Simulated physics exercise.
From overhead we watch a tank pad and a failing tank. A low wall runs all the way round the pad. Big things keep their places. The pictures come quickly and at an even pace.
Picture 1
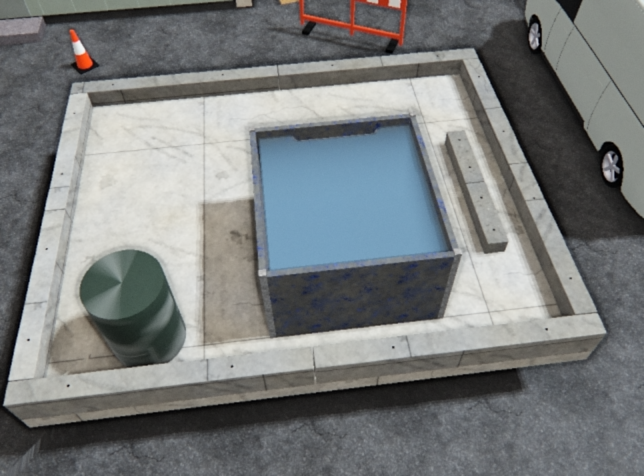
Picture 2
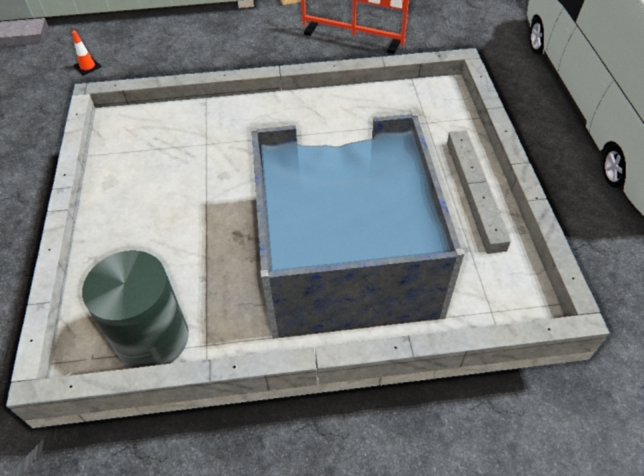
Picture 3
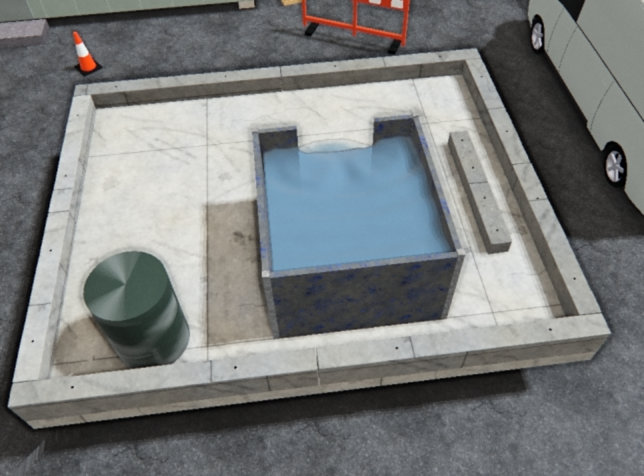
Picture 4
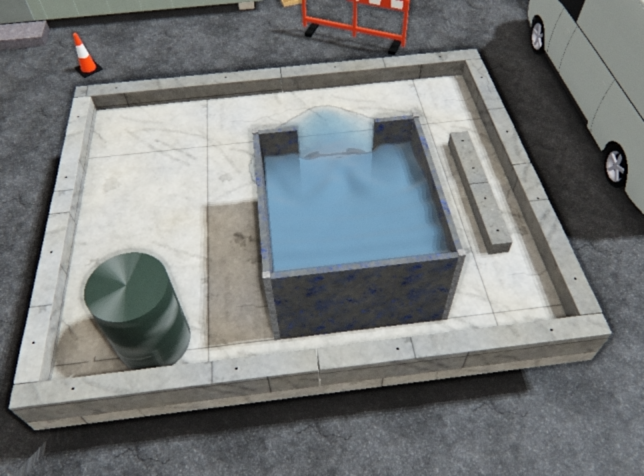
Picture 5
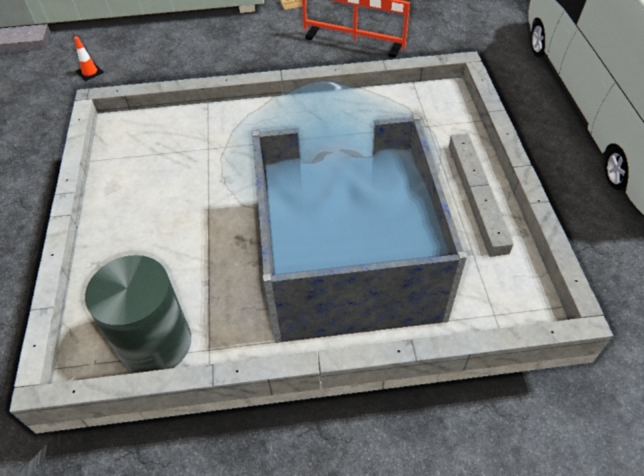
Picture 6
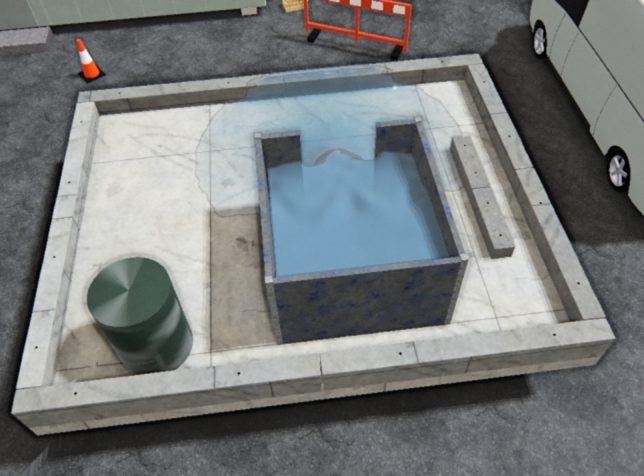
A square water tank opens on its far side and water spreads across the pale pad.
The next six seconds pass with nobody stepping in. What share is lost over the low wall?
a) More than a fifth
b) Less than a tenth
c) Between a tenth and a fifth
c.
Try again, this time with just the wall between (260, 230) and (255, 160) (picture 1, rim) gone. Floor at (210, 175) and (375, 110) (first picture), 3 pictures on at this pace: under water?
Going through them in order gives waterlogged, still bare.
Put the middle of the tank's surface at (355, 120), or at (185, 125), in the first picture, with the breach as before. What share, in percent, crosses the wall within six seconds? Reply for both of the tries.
Log: 26 percent, 30 percent, in order.
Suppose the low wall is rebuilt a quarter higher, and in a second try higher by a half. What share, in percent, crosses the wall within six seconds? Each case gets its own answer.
First try roughly 8 per cent, second try roughly 4 per cent.
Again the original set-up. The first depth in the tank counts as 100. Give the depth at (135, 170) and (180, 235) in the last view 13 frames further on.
Taking them in turn: 10 in a hundred, then 0 in a hundred.
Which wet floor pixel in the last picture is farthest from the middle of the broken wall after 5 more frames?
My guess is roughly (101, 120).
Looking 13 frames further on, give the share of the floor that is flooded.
Near 55 in a hundred.
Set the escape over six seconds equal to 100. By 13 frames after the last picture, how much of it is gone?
Near 80 in a hundred.
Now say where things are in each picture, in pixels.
The water tank at (345, 192) is whole and still, in the first picture.
The front is at a hidden place, out from the gap on the water tank's far side, in the second picture.
Water pours out on the water tank's far side and has run to a hidden place, in the third picture.
Water pours out on the water tank's far side and has run to (328, 109), in the fourth picture.
The front is at (280, 97), out from the gap on the water tank's far side, in the fifth picture.
Water pours out on the water tank's far side and has run to (408, 87), in the sixth picture.
A moment on, water covers 40 % of the floor; the low wall has let 1 % over.
Next, water covers 45 % of the floor; the low wall has let 2 % over.
Then, water covers 50 % of the floor; the low wall has let 12 % over.
Later, water covers 80 % of the floor; the low wall has let 15 % over.
In the end, water covers 80 % of the floor; the low wall has let 15 % over.
